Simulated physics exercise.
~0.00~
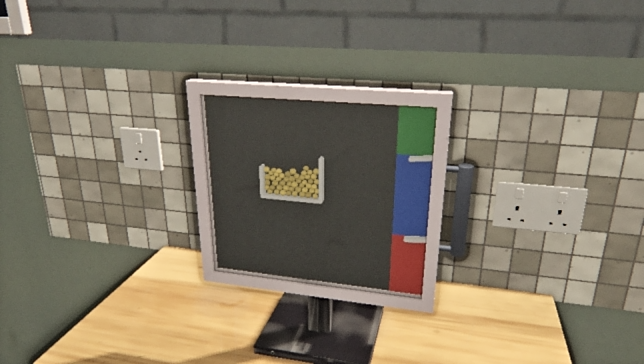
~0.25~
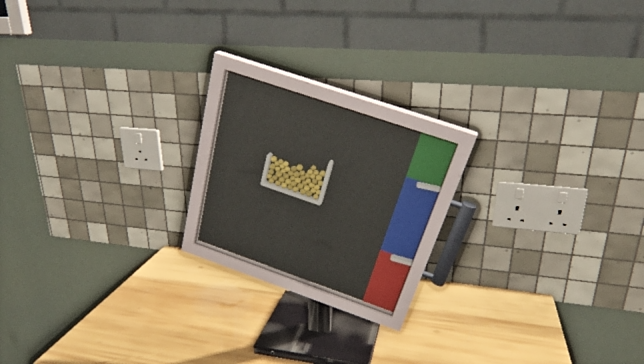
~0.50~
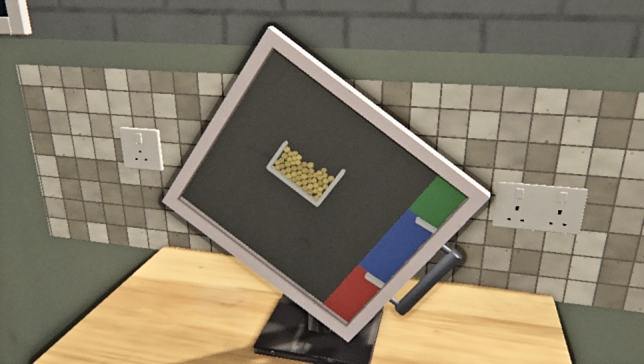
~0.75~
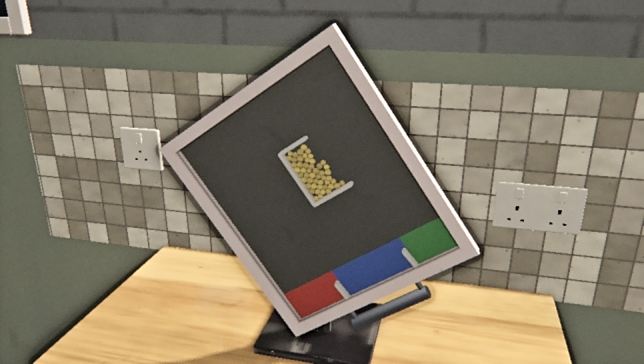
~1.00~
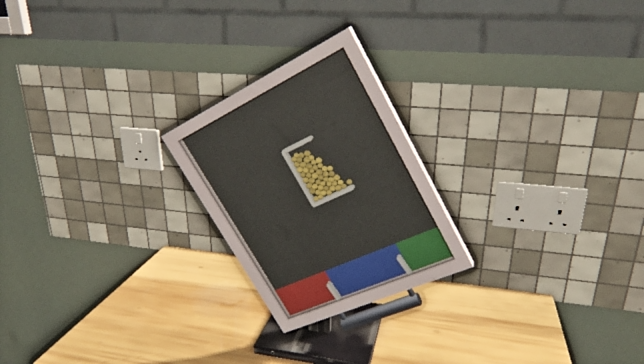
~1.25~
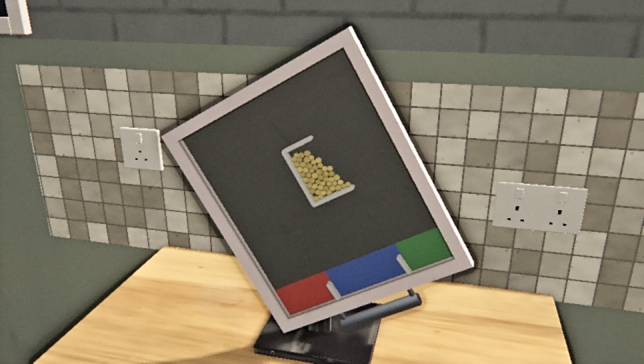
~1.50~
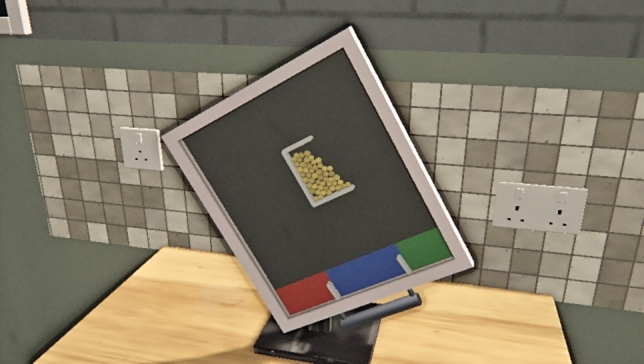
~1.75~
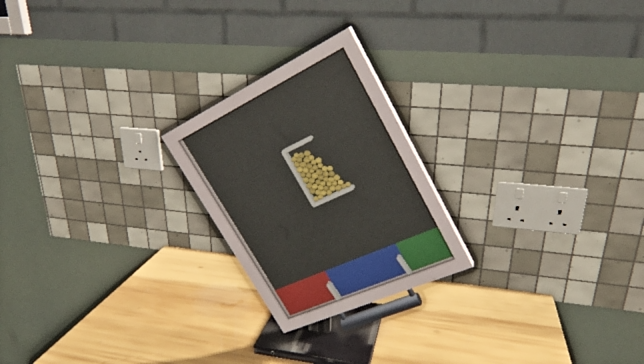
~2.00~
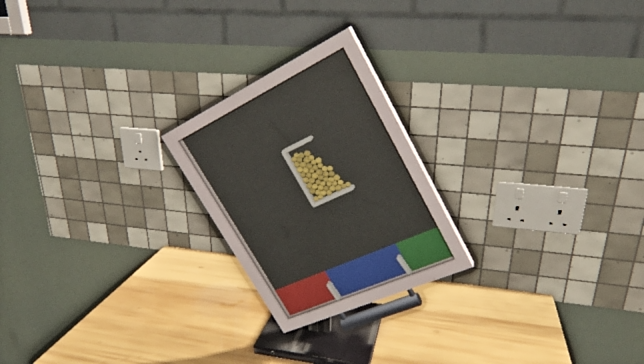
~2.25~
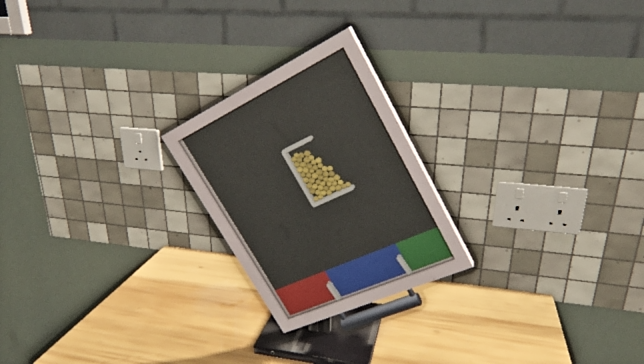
At first, a flat, dark-faced case with a pale frame stands upright on a wooden table before a tiled wall, with a small open-topped tray of yellowish beans near its middle and green, blue and red pockets stacked down its right side. The case then turns clockwise, tipping the tray to the right. As it tilts further, the beans shift and heap toward the tray's lower side, while the coloured pockets swing down to the bottom. The turning stops with the case steeply tilted. It stays still, the beans all resting inside the tray and the red, blue and green pockets empty.
